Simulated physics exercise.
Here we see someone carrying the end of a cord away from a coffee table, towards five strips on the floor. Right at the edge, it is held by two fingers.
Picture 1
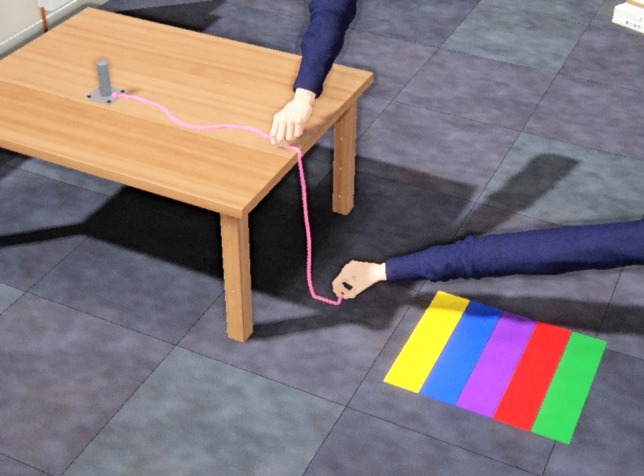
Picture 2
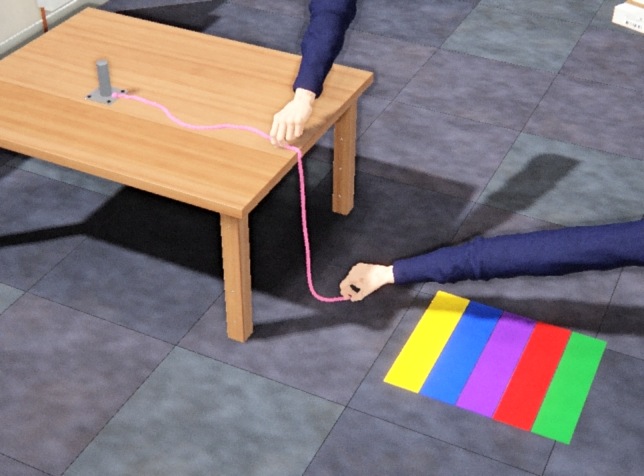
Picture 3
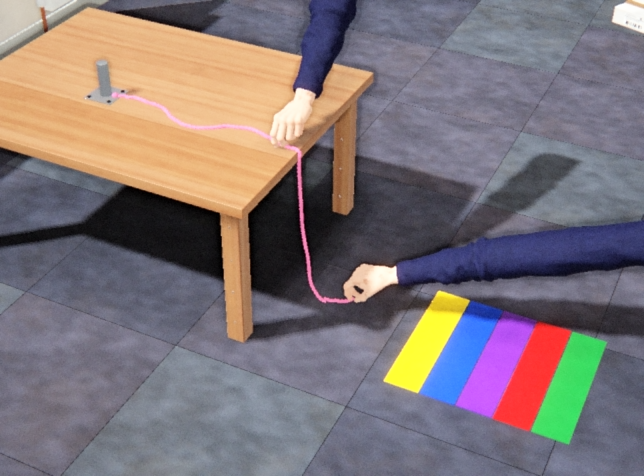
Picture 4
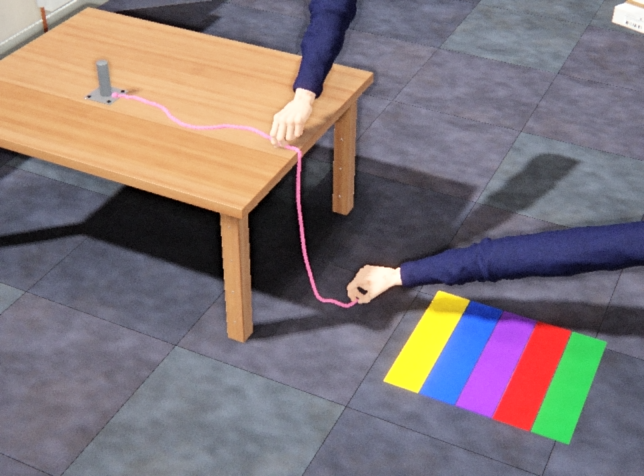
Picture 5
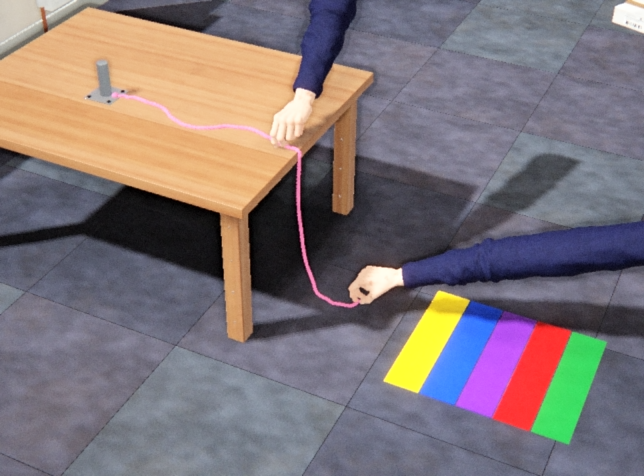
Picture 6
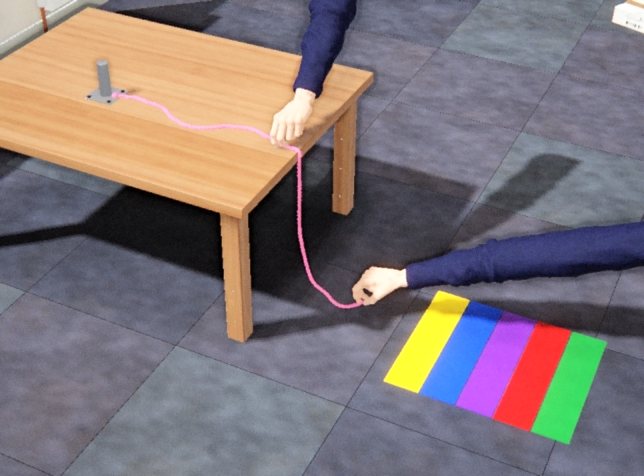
On a grey tiled floor seen from above at an angle, a wooden coffee table stands at the left under a fixed camera. A pink cord runs from a small grey post across the tabletop, under a hand at the edge, and down to another dark-blue-sleeved hand, left of yellow, blue, purple, red and green strips. The lower hand draws the cord's end slightly rightward while the upper hand stays still.
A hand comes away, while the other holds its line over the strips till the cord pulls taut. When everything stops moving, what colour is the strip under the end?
The strip under the end is blue.
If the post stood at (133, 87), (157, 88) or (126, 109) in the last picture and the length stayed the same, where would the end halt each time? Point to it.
The places come out near (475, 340), (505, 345) and (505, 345).
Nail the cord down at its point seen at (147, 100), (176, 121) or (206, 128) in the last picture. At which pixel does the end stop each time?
They end up at (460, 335), (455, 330) and (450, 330).
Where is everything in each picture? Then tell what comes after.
End (342, 295); yellow (411, 369); blue (446, 381); purple (483, 393); red (519, 405); green (557, 418), in the first frame.
End (350, 297); cord through (143, 101) (185, 125) (253, 130) (300, 166) (305, 226) (310, 285), in the second frame.
End (354, 299), in the third frame.
End (357, 300); cord through (143, 101) (185, 125) (253, 130) (299, 166) (301, 225) (314, 285), in the fourth frame.
End (359, 300), in the fifth frame.
End (362, 301); cord through (143, 101) (185, 125) (253, 130) (299, 166) (299, 225) (316, 285), in the sixth frame.
Soon after, end near (410, 317); short of the strips.
Then, end near (444, 327); over yellow.
At full stretch, end near (464, 334); over blue. It gets as far as the blue strip.
